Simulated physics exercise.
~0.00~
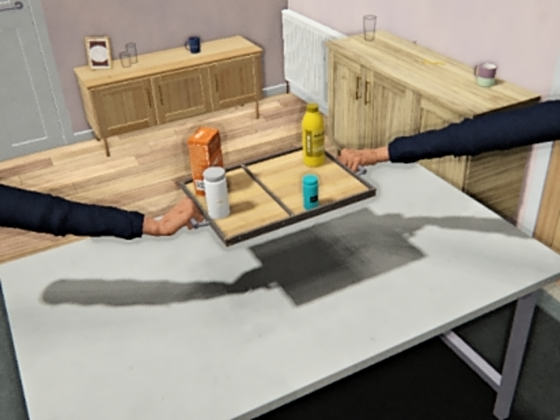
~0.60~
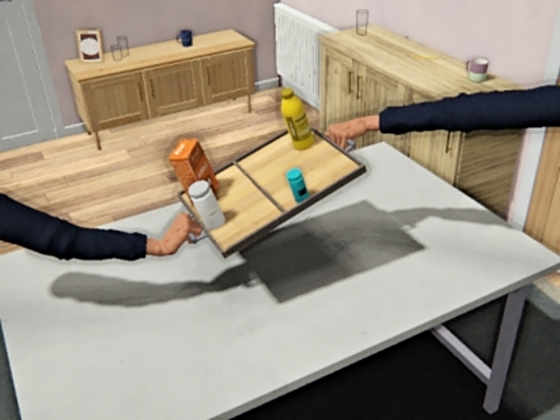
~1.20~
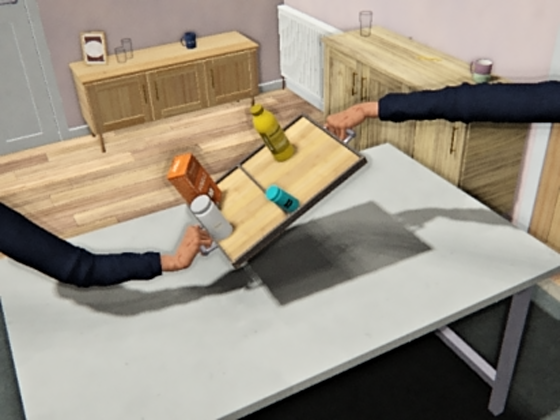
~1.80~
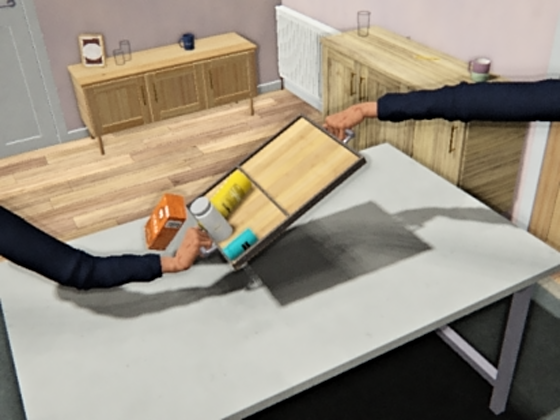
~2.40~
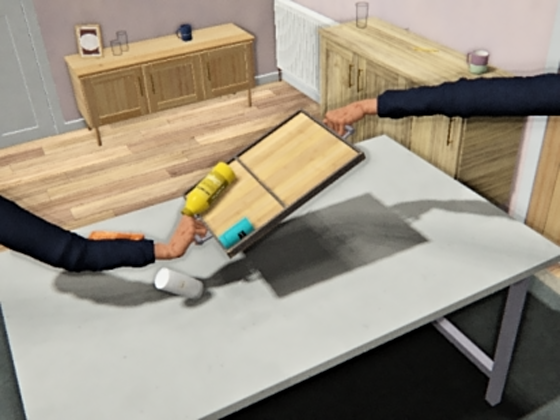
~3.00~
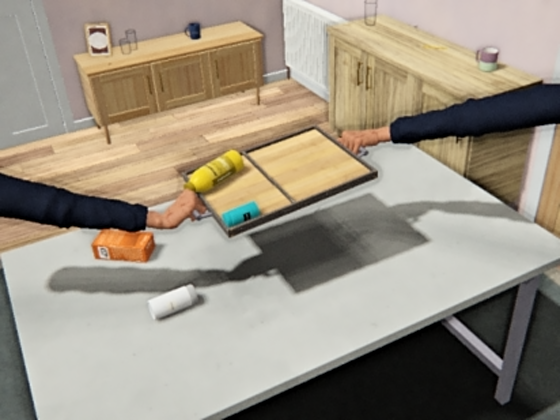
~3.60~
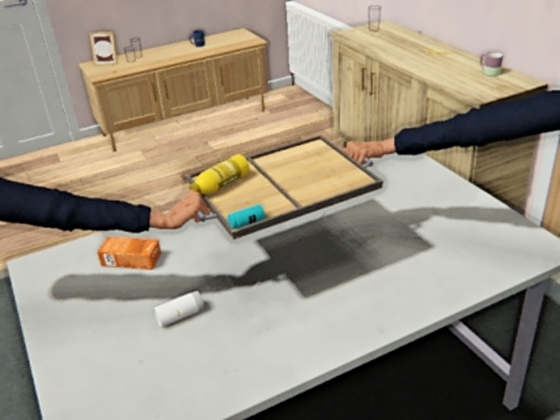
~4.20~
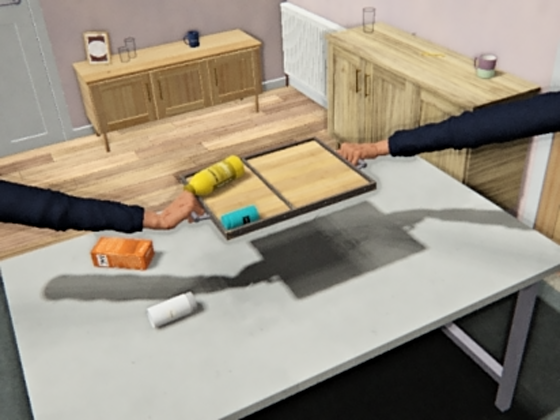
Two hands tilting a tray down leftward, toppling its four containers, then levelling it, leaving carton and white jar on the table.
